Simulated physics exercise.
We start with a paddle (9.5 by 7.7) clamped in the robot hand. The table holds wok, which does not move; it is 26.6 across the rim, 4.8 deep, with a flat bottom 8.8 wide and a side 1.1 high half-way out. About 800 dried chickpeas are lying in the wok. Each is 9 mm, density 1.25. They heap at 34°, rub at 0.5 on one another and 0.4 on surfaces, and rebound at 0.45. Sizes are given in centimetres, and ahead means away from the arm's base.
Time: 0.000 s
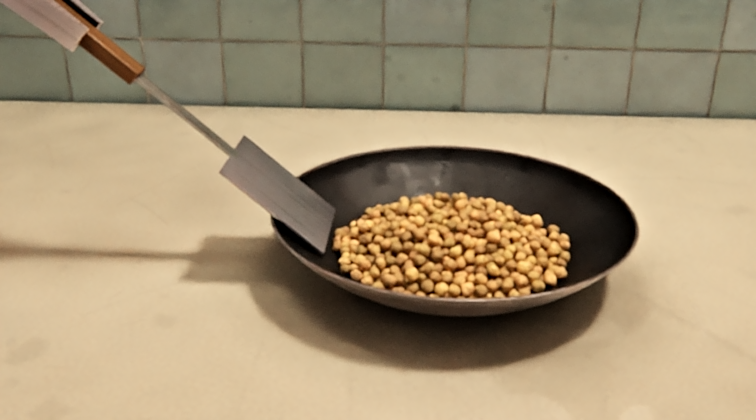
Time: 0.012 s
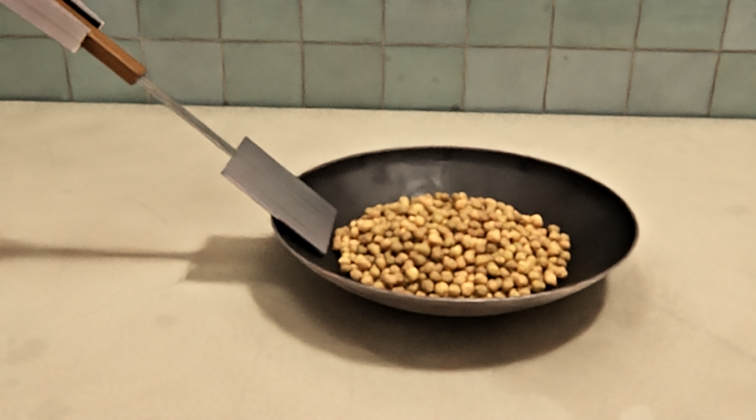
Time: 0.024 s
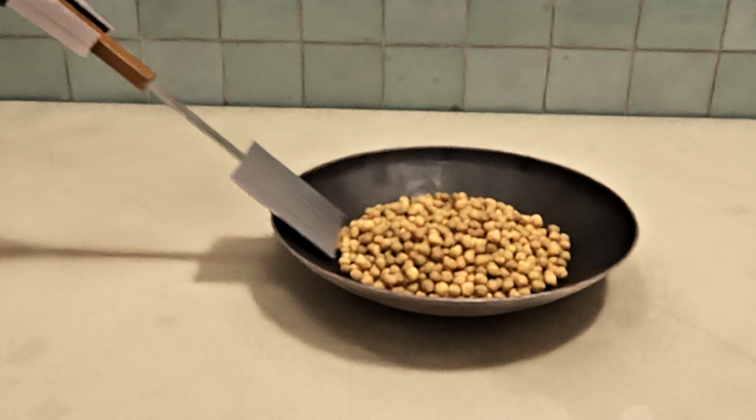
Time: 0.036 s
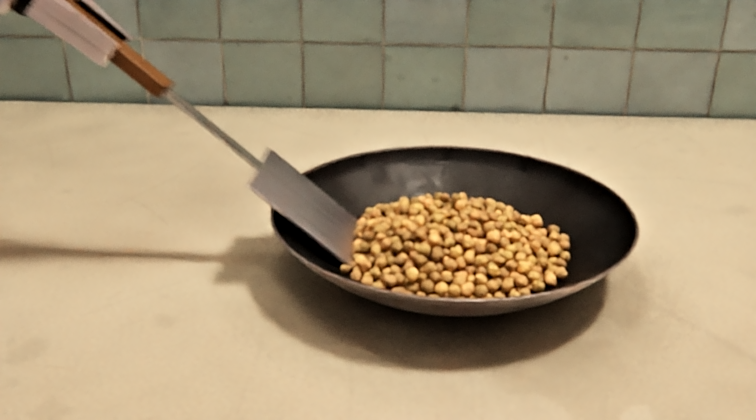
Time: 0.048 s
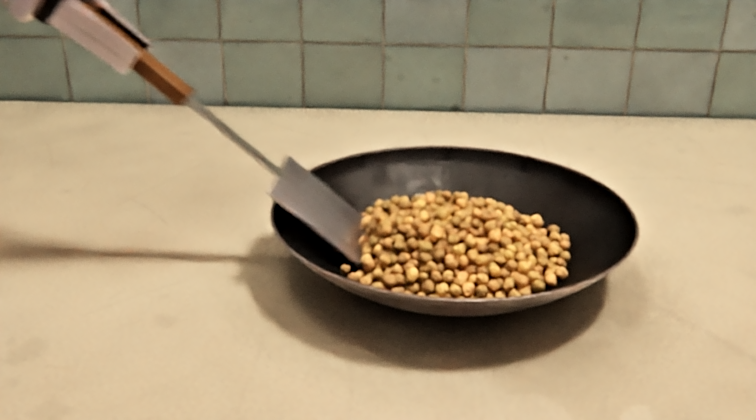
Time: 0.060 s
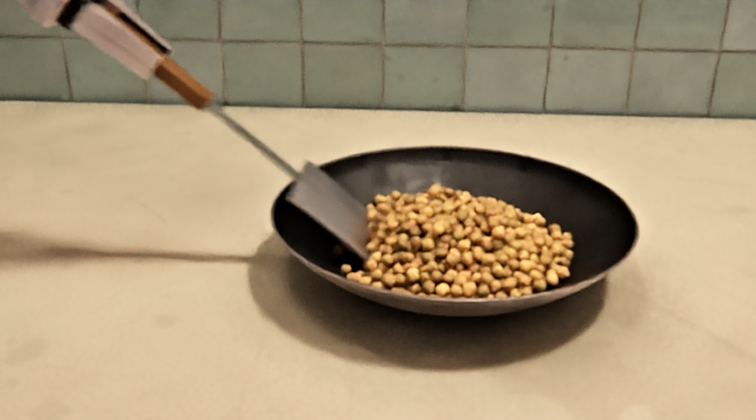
Robot arm holding a flat metal paddle sliding it rightward into a dark wok, nudging the near edge of a chickpea heap.
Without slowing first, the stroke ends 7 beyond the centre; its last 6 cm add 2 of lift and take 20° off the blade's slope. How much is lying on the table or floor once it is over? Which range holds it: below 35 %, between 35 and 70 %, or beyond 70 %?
The range below 35 %.
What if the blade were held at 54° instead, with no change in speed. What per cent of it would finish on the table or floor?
In that case some 20 per cent.
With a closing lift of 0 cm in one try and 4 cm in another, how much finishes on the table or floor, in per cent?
I'd put it near 10 in a hundred, then near 25 in a hundred.
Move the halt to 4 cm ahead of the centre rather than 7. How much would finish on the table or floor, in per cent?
Changed stop: Approx. 0 %.
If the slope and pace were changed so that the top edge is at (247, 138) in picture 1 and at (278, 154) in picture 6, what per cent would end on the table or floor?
About 0 per cent.
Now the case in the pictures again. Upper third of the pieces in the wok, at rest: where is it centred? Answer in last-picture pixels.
I'd put it close to (567, 233).
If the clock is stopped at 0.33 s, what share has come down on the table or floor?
It is near 15 percent.
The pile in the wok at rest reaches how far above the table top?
It reaches roughly 5.5 cm.
After 0.09 s, sloping 41°, highest piece 6 above the table; 799 in the wok.
After 0.12 s, sloping 35°, highest piece 7 above the table; 799 in the wok.
After 0.33 s, sloping 21°, highest piece 6 above the table; 656 in the wok, 120 on the table or floor, 23 on the blade or in flight.
After 1.38 s, sloping 21°, highest piece 5 above the table; 654 in the wok, 145 on the table or floor.
In the end, 654 in the wok, 145 on the table or floor. That is 18 % on the table or floor.
